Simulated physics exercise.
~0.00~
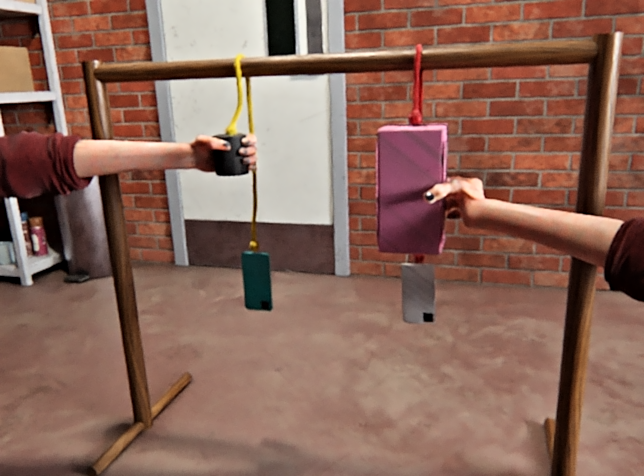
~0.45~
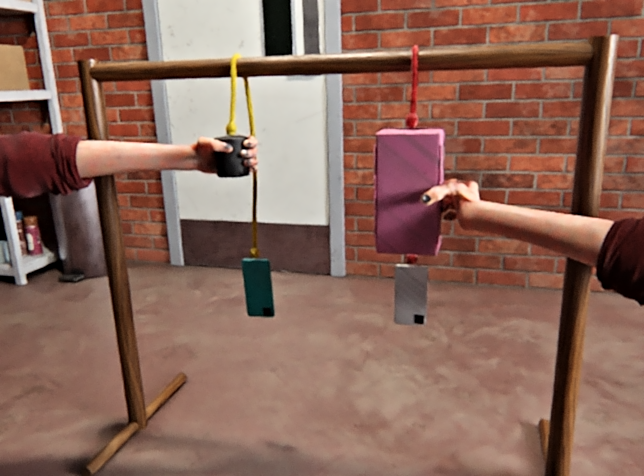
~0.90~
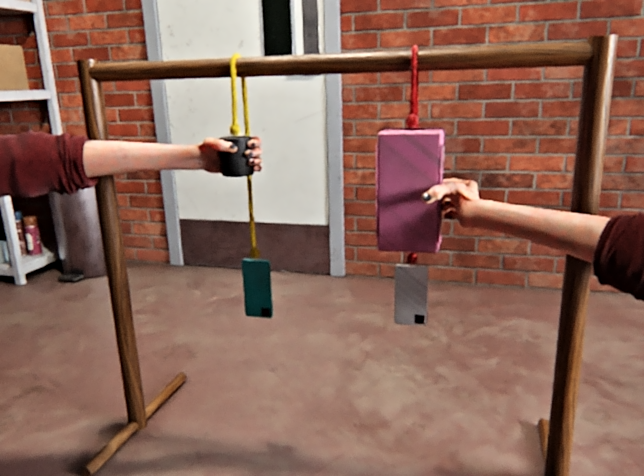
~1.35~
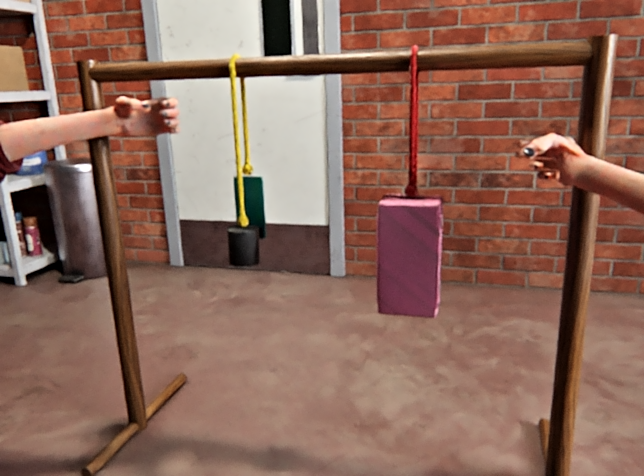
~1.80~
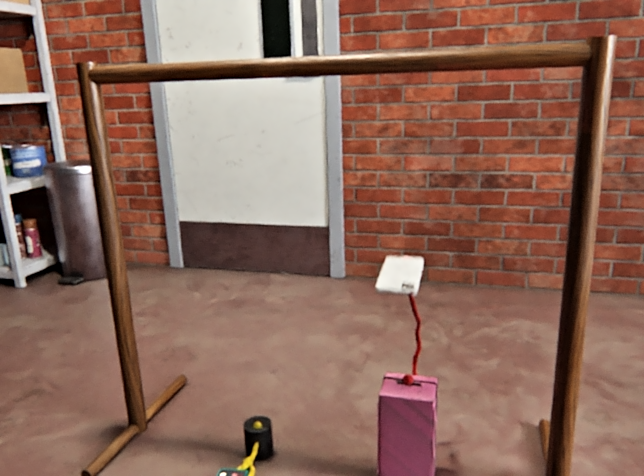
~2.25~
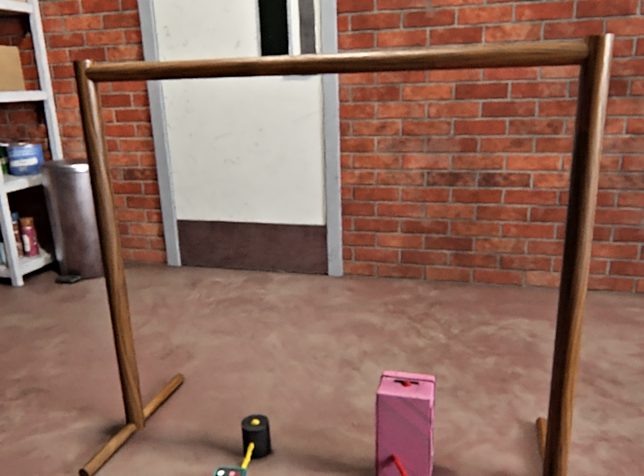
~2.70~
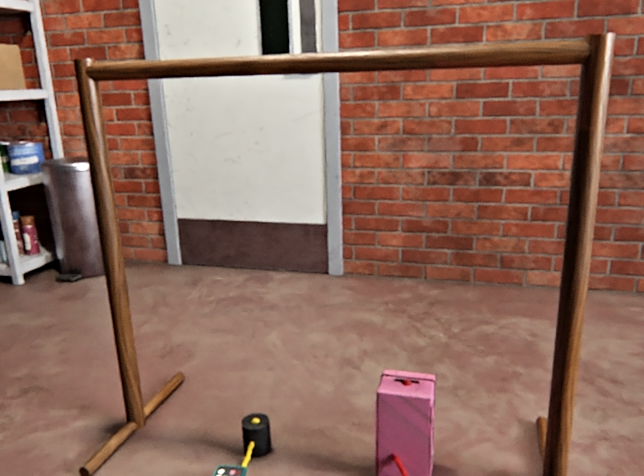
A small black cylinder and a pink case, roped over a wooden rail to a green phone and a pale one, dropped when two hands let go. Both ropes slipped off the rail, and everything ended up on the floor.
